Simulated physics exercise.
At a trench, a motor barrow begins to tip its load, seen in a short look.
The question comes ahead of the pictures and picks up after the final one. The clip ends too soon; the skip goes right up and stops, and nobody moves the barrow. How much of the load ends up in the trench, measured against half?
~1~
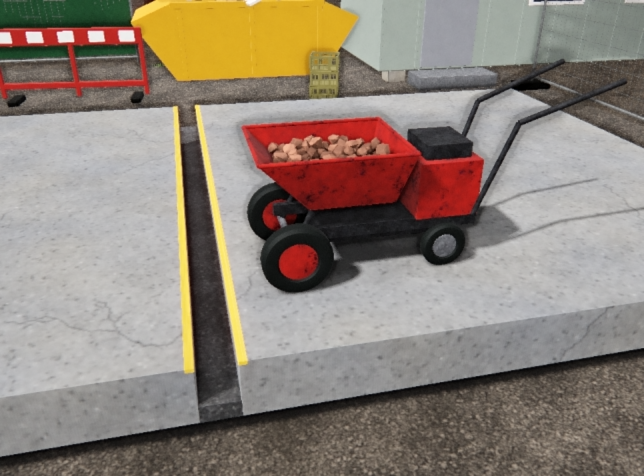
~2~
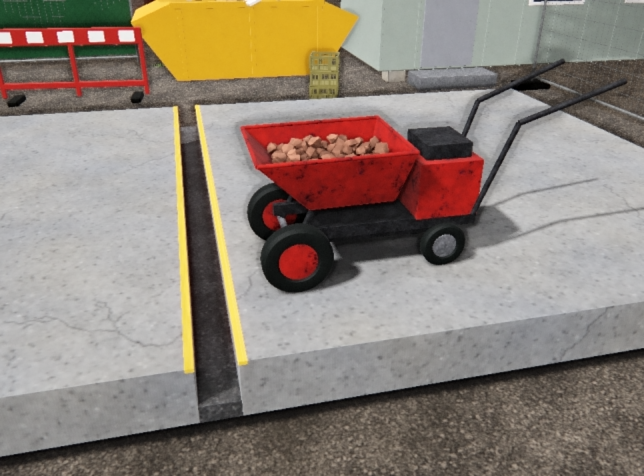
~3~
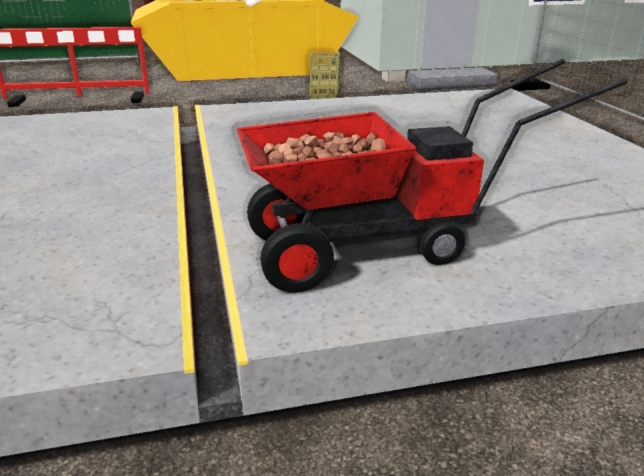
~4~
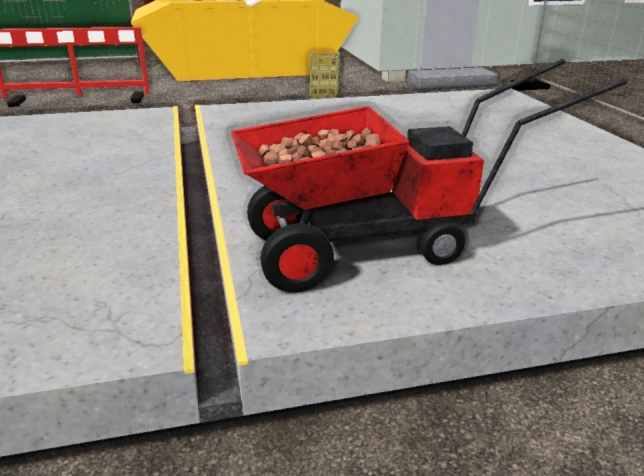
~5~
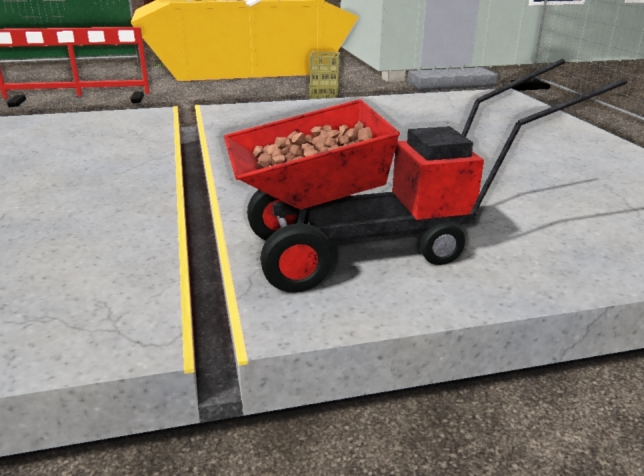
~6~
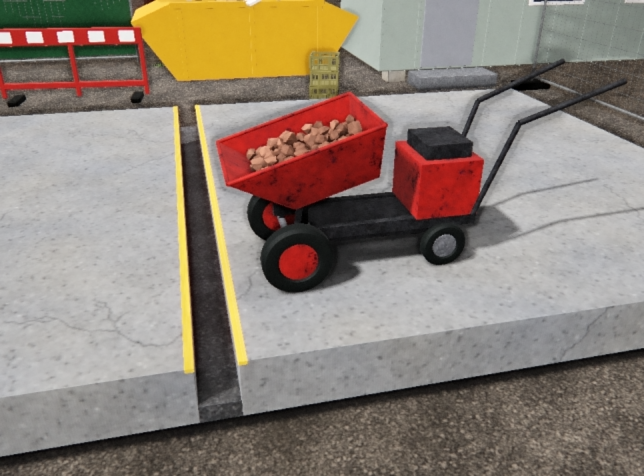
Below half.
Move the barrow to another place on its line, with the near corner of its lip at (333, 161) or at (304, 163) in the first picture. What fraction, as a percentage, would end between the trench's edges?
First spot: Roughly 70 percent; second spot: Roughly 70 percent.
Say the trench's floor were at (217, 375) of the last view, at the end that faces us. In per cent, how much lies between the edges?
Something close to 10 per cent.
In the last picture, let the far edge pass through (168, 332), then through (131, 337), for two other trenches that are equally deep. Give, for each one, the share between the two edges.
Lab note: Case 1 around 30 %, case 2 90 %.
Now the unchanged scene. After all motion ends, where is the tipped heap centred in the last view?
Around (137, 278).
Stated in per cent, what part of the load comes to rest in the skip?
It works out near 0 percent.
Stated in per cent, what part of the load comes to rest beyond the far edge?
About 95 %.
Soon, skip tipped steeply; all in the skip.
A while on, skip tipped right over; most in the skip; about a quarter beyond it; a stray few falling.
Towards the end, skip tipped right over; a small part in the skip; a stray few in or heaped over the trench; nearly all beyond it.
Finally, skip tipped right over; a stray few in the skip; a small part in or heaped over the trench; nearly all beyond it.
